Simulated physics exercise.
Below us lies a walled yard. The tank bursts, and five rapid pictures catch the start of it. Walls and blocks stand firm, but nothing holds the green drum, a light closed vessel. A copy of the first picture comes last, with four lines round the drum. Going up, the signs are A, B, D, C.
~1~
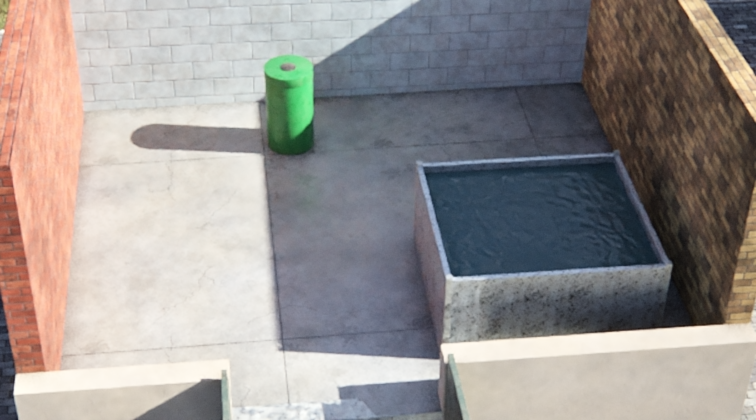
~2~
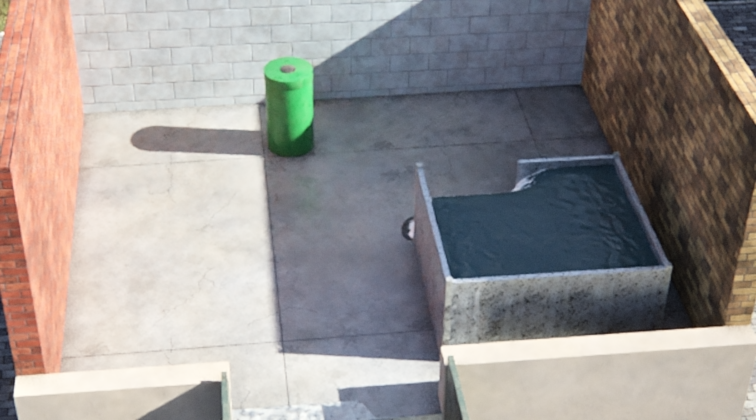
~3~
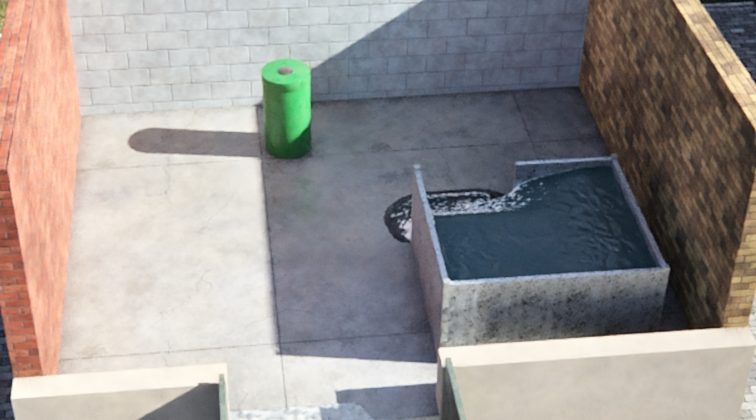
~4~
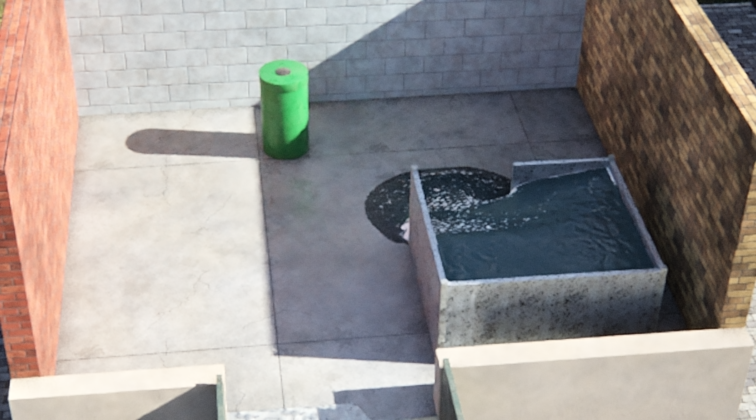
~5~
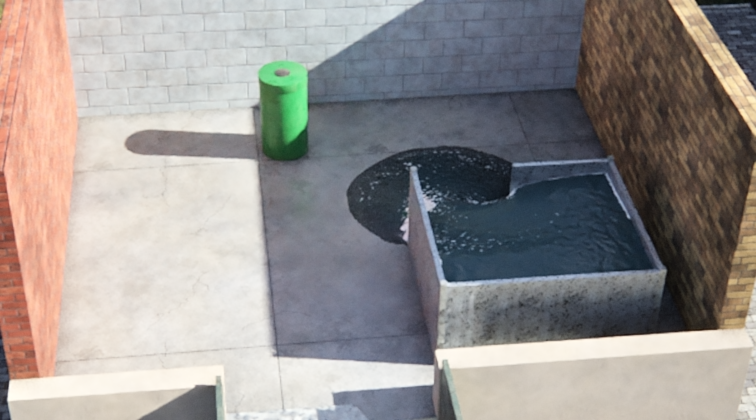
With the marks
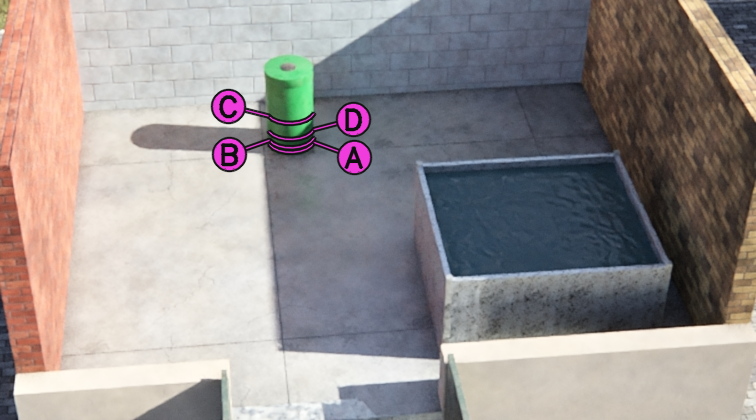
Walled yard with a concrete tank of dark water, its far side opening and water spreading across the paving towards a green drum.
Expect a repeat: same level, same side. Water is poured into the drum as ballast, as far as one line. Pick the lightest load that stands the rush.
The answer is line C.
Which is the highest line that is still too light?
It is D.
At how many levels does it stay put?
One of them.
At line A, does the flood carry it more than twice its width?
Yes, it does.
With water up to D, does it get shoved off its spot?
Yes, that goes wrong.
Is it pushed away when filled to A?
Yes.
In magenta, A at (293, 152); B at (292, 147); C at (292, 123); D at (292, 139); from the bottom up A, B, D, C.
With A, it is pushed about 7 times its own width away.
With B, it is pushed about 8 times its own width away.
With C, it does not move.
With D, it is pushed about twice its own width away.
